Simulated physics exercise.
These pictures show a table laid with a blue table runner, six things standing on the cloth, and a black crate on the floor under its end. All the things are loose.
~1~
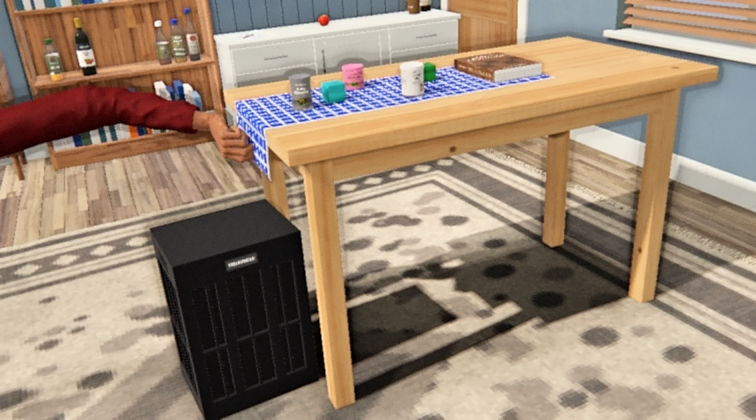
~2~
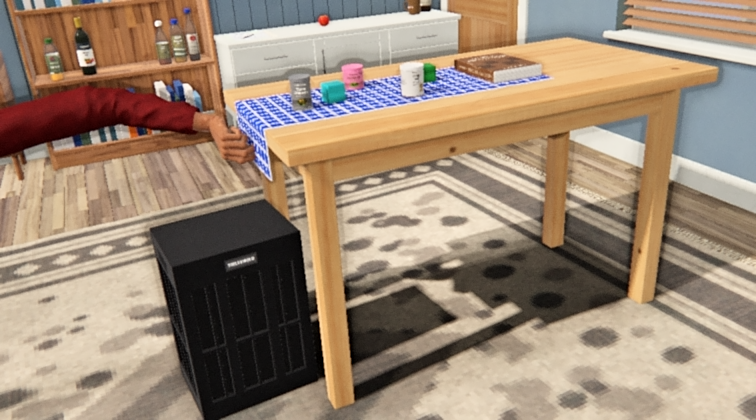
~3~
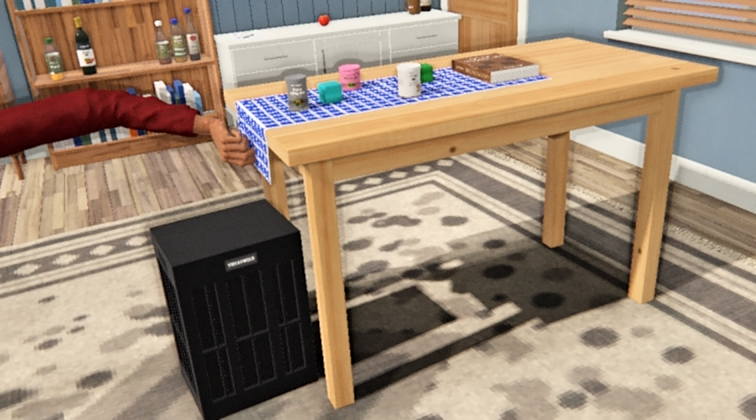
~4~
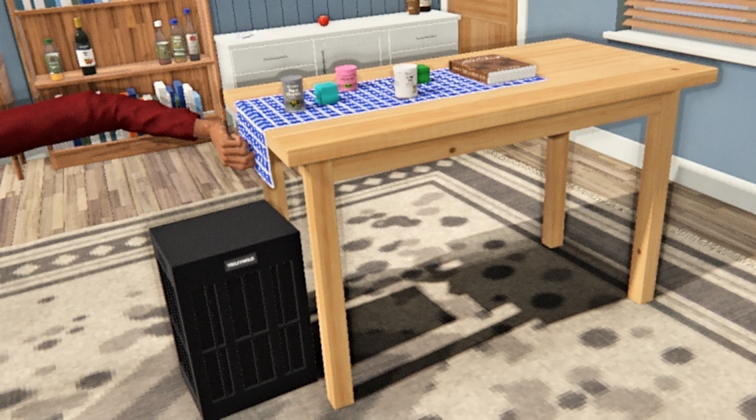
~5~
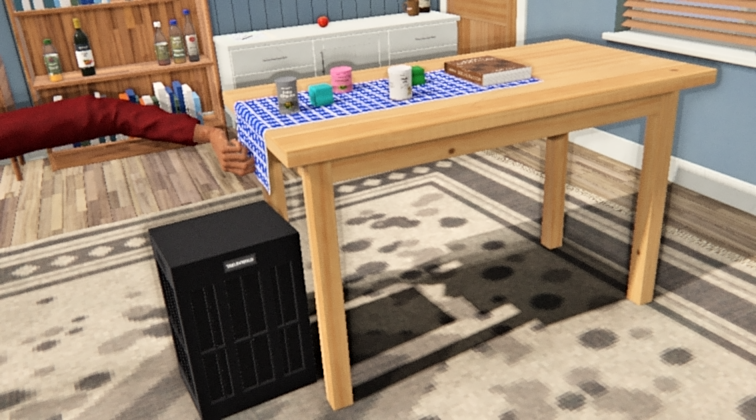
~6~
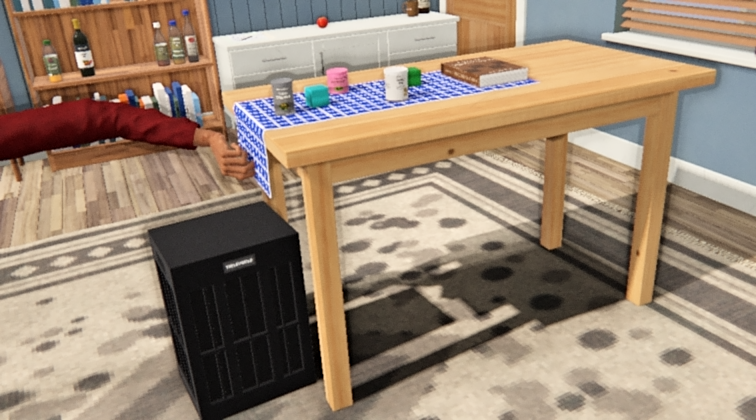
Blue patterned table runner sliding slowly left as a red-sleeved hand pulls its end down, carrying cans, pots and a book along.
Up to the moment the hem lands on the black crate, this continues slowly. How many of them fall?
The drop count comes to one.
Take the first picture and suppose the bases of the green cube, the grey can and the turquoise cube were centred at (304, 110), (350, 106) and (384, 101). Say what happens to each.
Well, the green cube is dislodged, the grey can is safe, and the turquoise cube is safe.
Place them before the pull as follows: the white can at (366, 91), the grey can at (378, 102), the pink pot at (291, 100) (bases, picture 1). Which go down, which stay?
In the end the white can is still up there, the grey can is still up there and the pink pot is no longer up there.
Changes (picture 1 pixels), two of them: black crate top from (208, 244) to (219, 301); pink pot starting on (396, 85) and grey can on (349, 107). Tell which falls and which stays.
The pink pot? Safe. The grey can? Lost.
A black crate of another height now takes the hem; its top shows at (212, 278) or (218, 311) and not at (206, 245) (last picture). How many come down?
Numbers: 2; 3.
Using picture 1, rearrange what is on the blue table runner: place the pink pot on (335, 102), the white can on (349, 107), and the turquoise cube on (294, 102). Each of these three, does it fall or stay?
The pink pot holds on; the white can holds on; the turquoise cube is carried off.
Early on, hem near (257, 194); all still up.
Midway, hem on the crate; grey can gone.
Finally, hem on the crate; grey can gone. Over the edge go one.
